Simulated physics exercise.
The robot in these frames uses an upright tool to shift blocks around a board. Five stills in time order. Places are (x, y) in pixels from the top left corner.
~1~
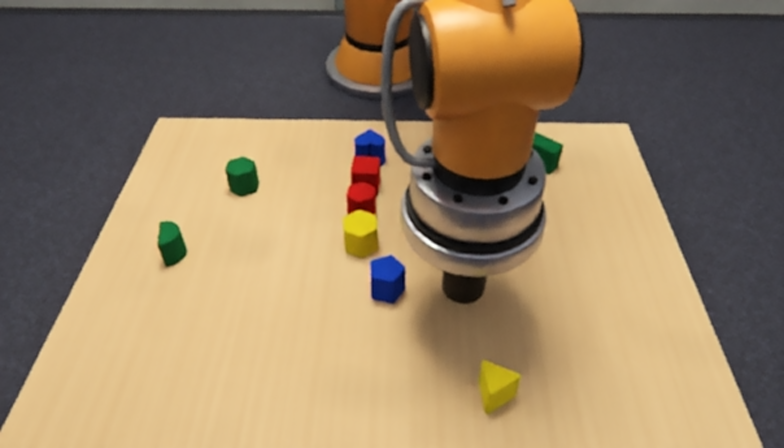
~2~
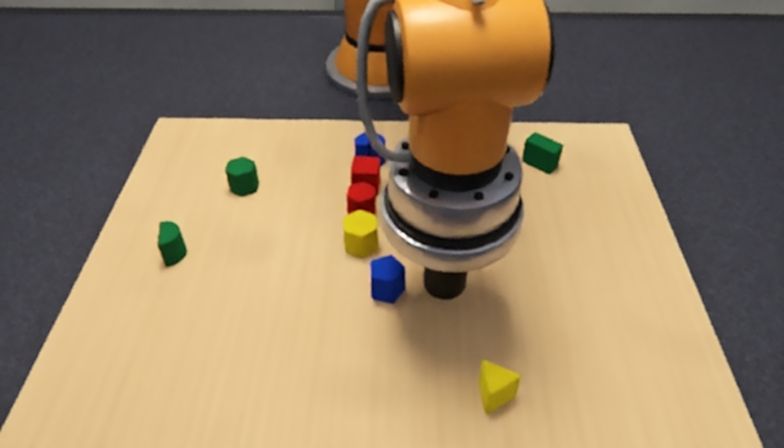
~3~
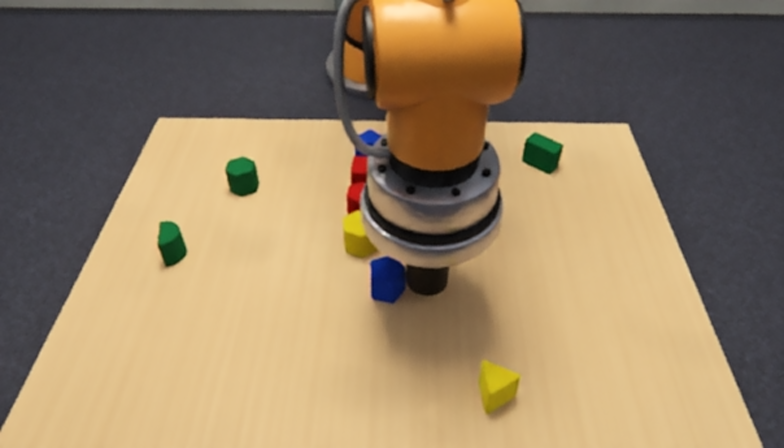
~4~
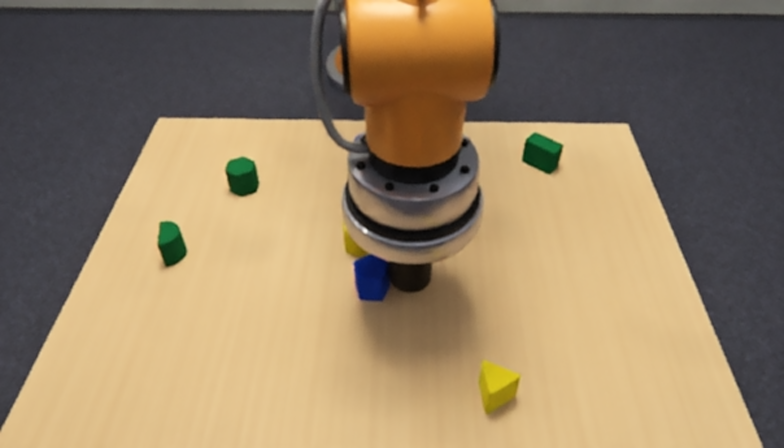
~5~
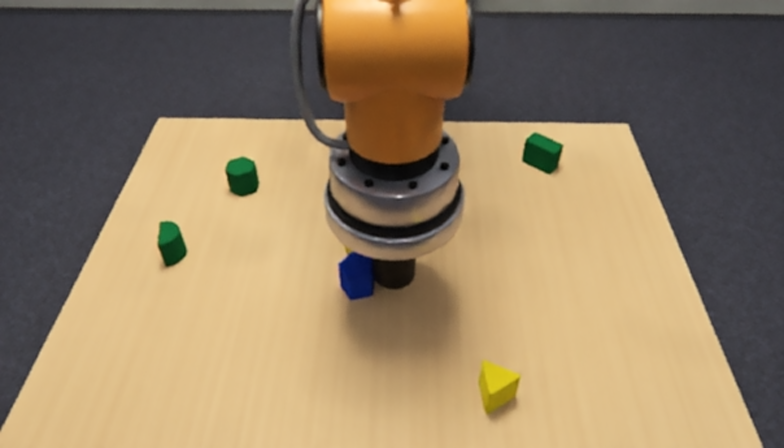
On a pale wooden board scattered with small coloured blocks, an orange robot arm holds a dark upright tool to the right of a blue block. The arm moves left until the tool meets the blue block, then pushes it a short way left while covering the red blocks and the yellow hexagon behind.
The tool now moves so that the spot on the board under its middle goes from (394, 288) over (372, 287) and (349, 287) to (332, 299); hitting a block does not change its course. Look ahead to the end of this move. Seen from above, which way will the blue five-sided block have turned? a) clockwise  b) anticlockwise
Answer: A.
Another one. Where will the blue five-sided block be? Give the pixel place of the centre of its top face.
It is going to be at (295, 267).
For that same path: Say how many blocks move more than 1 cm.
Total moved: One.
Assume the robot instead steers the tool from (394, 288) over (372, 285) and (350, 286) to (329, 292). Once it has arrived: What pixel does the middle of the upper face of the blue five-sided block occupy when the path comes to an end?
The centre of its top face lies at (289, 265).
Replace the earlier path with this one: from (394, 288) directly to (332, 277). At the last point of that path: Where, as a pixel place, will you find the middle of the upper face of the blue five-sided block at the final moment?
Its top centre is at about (292, 258).
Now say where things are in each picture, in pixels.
Tool tip at (463, 287); block tops, blue five-sided block at (386, 268); yellow hexagon at (360, 222), in the first frame.
Tool at (445, 283); blocks unchanged, in the second frame.
Tool at (427, 280); blocks unchanged, in the third frame.
Tool at (410, 277); blue five-sided block at (371, 266), in the fourth frame.
Tool at (394, 274); blue five-sided block at (357, 264); yellow hexagon hidden, in the fifth frame.
What follows on the original path. Halfway along, tool at (358, 272); blue five-sided block at (320, 263).
At the end, tool at (331, 285); blue five-sided block at (295, 267), turned 25° clockwise; yellow hexagon in place.
